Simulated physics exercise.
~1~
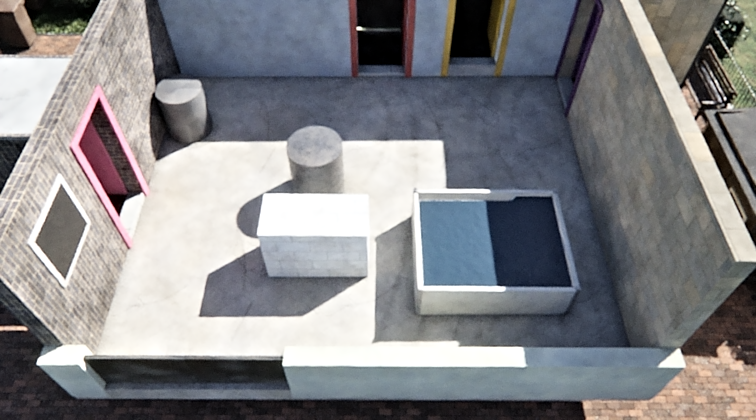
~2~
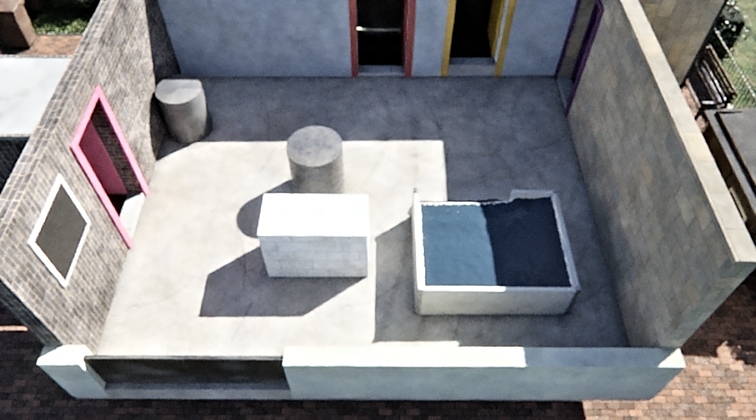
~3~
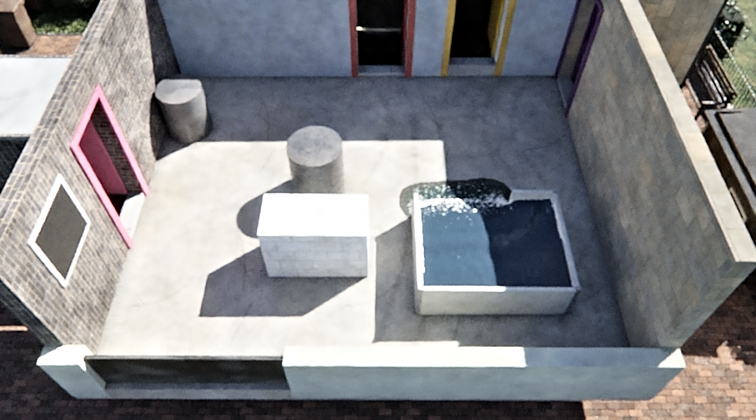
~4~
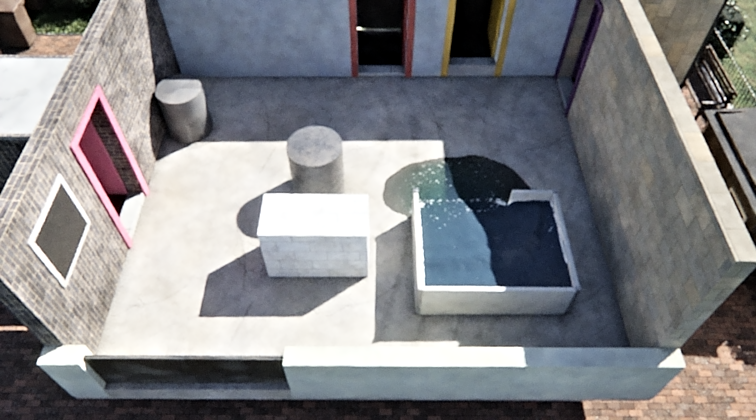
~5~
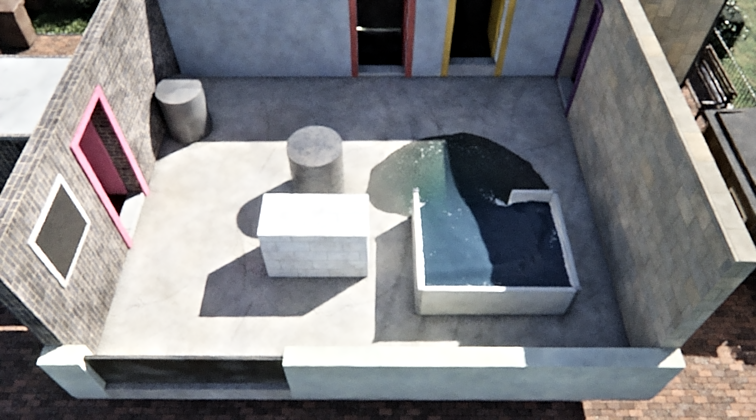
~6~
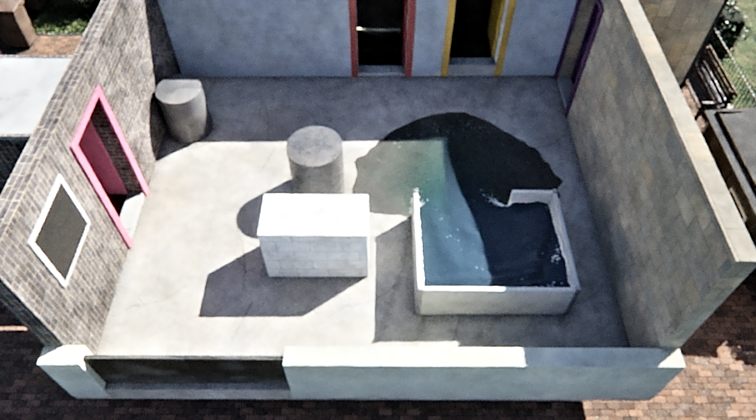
Water pours through a gap in the tank's far side and spreads across the walled yard.
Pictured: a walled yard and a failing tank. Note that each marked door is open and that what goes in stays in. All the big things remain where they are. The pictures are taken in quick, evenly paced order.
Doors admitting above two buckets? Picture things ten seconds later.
In the end I expect the yellow door to see two buckets at most, I expect the purple door to see over two buckets, I expect the pink door to see two buckets at most, I expect the red door to see over two buckets.
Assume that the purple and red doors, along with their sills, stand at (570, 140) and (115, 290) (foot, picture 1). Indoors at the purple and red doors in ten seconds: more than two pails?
Purple stays within the limit; red stays within the limit.
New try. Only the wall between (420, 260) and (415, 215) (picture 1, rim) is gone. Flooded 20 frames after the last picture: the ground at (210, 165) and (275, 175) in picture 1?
Still dry, Still dry.
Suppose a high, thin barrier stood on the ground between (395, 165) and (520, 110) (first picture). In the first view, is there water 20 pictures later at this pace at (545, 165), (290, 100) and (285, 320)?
In order: Soaked, soaked, untouched.
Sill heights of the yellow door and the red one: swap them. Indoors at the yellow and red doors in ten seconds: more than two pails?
Put simply, the yellow door admits more; the red door admits less.
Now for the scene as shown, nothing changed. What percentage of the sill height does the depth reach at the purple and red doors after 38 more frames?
The first comes to about 70 percent, the second to about 110 percent.
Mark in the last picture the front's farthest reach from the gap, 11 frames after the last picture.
The wet point farthest out is around (295, 81).
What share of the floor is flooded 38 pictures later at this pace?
60 %, roughly.
A moment on, water covers 30 % of the floor; the yellow door wet at the sill, nothing in, the purple door not reached, the pink door not reached, the red door wet at the sill, nothing in.
Next, water covers 35 % of the floor; the yellow door wet at the sill, nothing in, the purple door wet at the sill, nothing in, the pink door not reached, the red door over two buckets in.
Then, water covers 45 % of the floor; the yellow door wet at the sill, nothing in, the purple door over two buckets in, the pink door not reached, the red door far over two buckets in.
Later, water covers 60 % of the floor; the yellow door wet at the sill, nothing in, the purple door over two buckets in, the pink door wet at the sill, nothing in, the red door far over two buckets in.
In the end, water covers 90 % of the floor; the yellow door wet at the sill, nothing in, the purple door over two buckets in, the pink door wet at the sill, nothing in, the red door far over two buckets in.
